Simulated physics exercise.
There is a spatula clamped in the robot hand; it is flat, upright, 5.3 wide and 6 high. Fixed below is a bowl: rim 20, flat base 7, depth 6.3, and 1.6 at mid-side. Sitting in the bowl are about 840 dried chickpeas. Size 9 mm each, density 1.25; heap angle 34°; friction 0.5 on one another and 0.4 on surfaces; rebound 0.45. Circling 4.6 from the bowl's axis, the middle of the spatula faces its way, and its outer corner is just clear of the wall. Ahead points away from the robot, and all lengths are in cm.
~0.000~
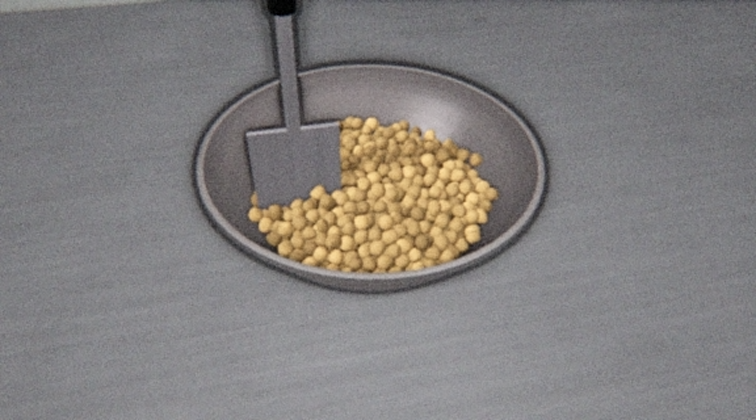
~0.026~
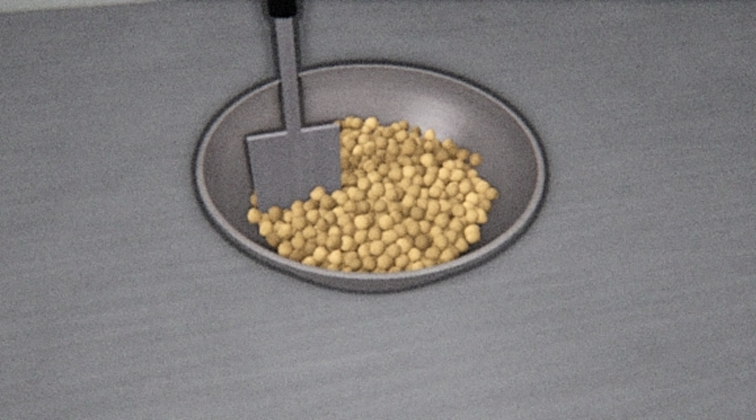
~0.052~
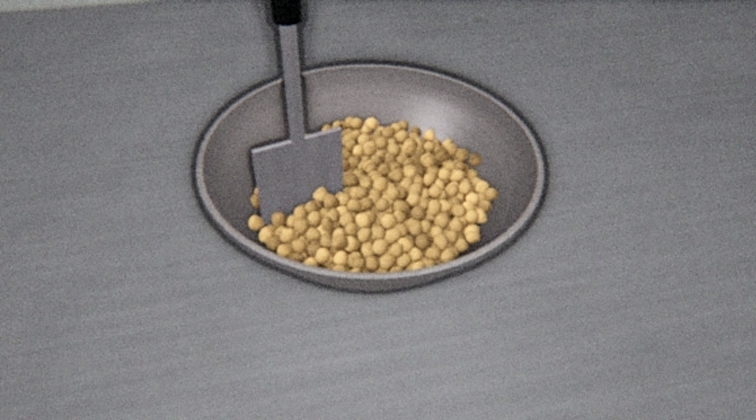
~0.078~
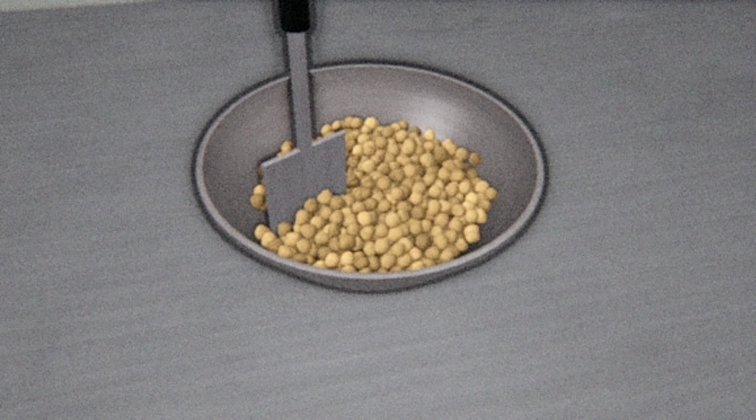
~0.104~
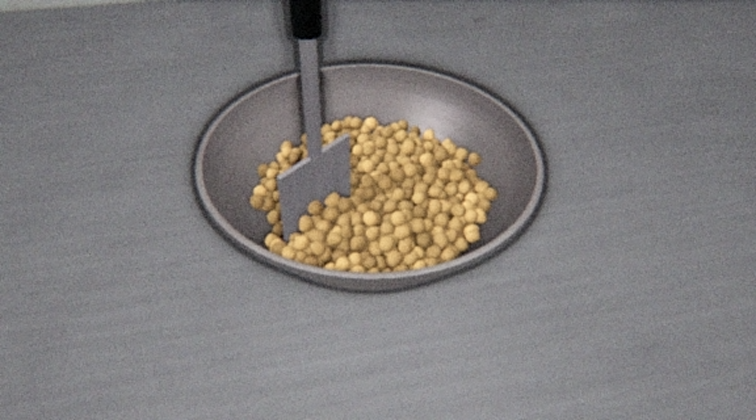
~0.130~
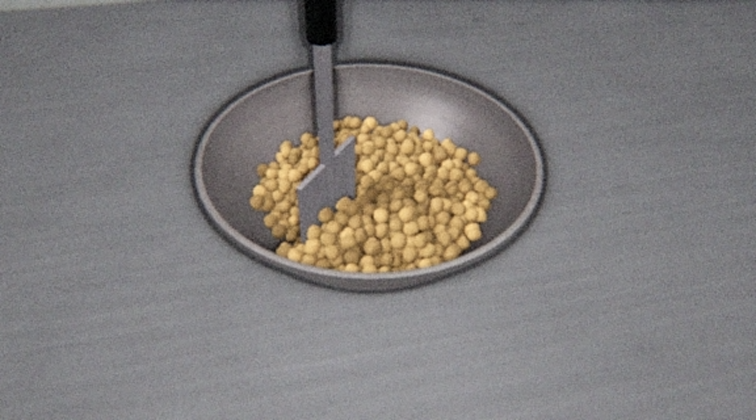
To begin with, a spatula with a black handle stands at the left side of a grey bowl of dried chickpeas, its blade facing forward. The blade then turns gradually edge-on as it shifts right and toward the viewer, pushing through the chickpeas, while more of them show on its left.
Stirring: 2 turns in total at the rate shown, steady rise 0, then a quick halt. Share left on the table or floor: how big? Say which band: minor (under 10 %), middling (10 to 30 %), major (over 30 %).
Band: Middling.
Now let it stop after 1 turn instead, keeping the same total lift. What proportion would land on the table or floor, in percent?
Roughly 10 percent would end up there.
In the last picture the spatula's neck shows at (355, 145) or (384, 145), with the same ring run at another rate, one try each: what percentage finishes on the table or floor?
First try: Around 30 %; second try: Around 40 %.
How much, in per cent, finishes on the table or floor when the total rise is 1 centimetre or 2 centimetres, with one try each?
Try one: Around 10 %; try two: Around 5 %.
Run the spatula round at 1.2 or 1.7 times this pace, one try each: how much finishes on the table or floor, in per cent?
Estimates in order: Near 25 % and near 40 %.
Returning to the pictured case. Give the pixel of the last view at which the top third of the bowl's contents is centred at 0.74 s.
About (276, 155).
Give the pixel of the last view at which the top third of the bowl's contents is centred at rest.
In the final view it lies around (310, 217).
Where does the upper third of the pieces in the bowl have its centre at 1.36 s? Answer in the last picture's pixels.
The centre is roughly (396, 123).
After 0.74 s, 313° round, highest piece 9 above the table; 779 in the bowl, 57 on the table or floor, 6 in flight or on the tool.
After 1.36 s, 219° round, highest piece 8 above the table; 717 in the bowl, 124 on the table or floor, 1 in flight or on the tool.
After 1.87 s, 0° round, highest piece 6 above the table; 698 in the bowl, 144 on the table or floor.
After 2.57 s, 0° round, highest piece 6 above the table; 698 in the bowl, 144 on the table or floor.
In the end, 698 in the bowl, 144 on the table or floor. That is 17 % on the table or floor.
